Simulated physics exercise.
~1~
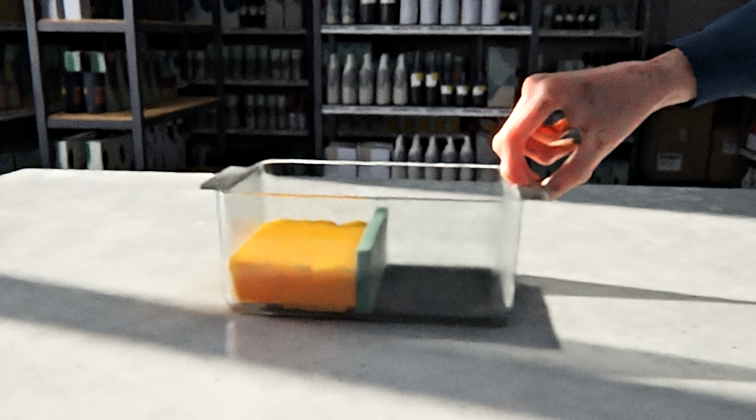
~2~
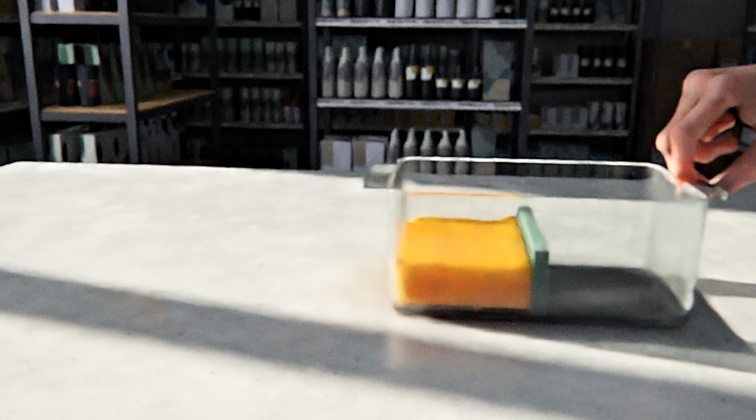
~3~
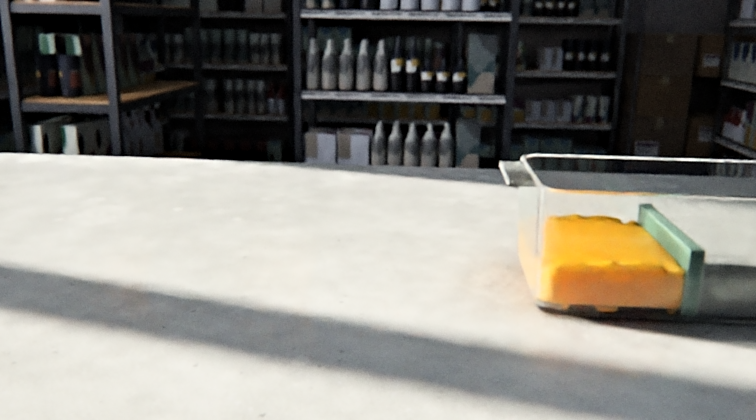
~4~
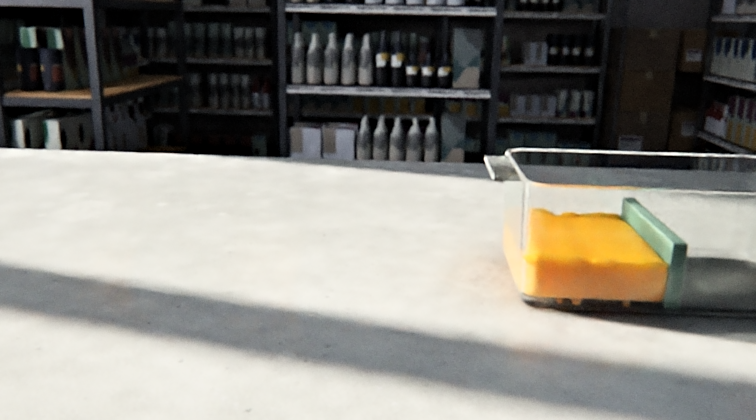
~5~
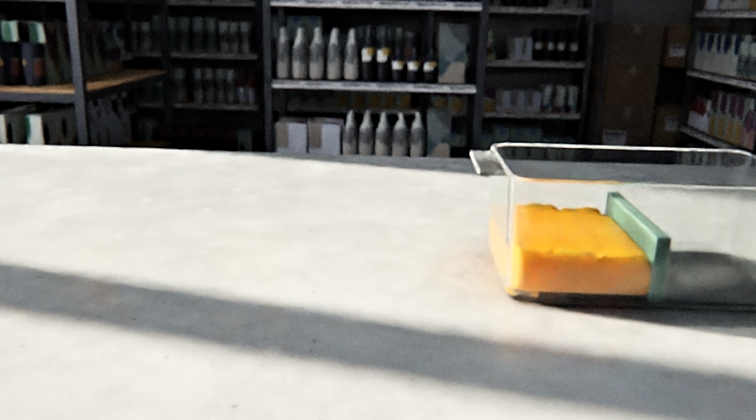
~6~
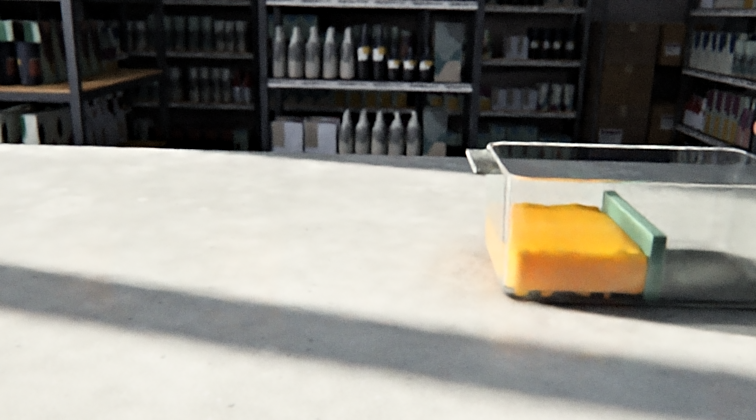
The footage shows a hand pulling a clear oblong tub rightward across a pale work surface, with orange juice on the left of its green divider. The tub stops partly out of view as the camera pans slightly right, and the juice remains on the left side.
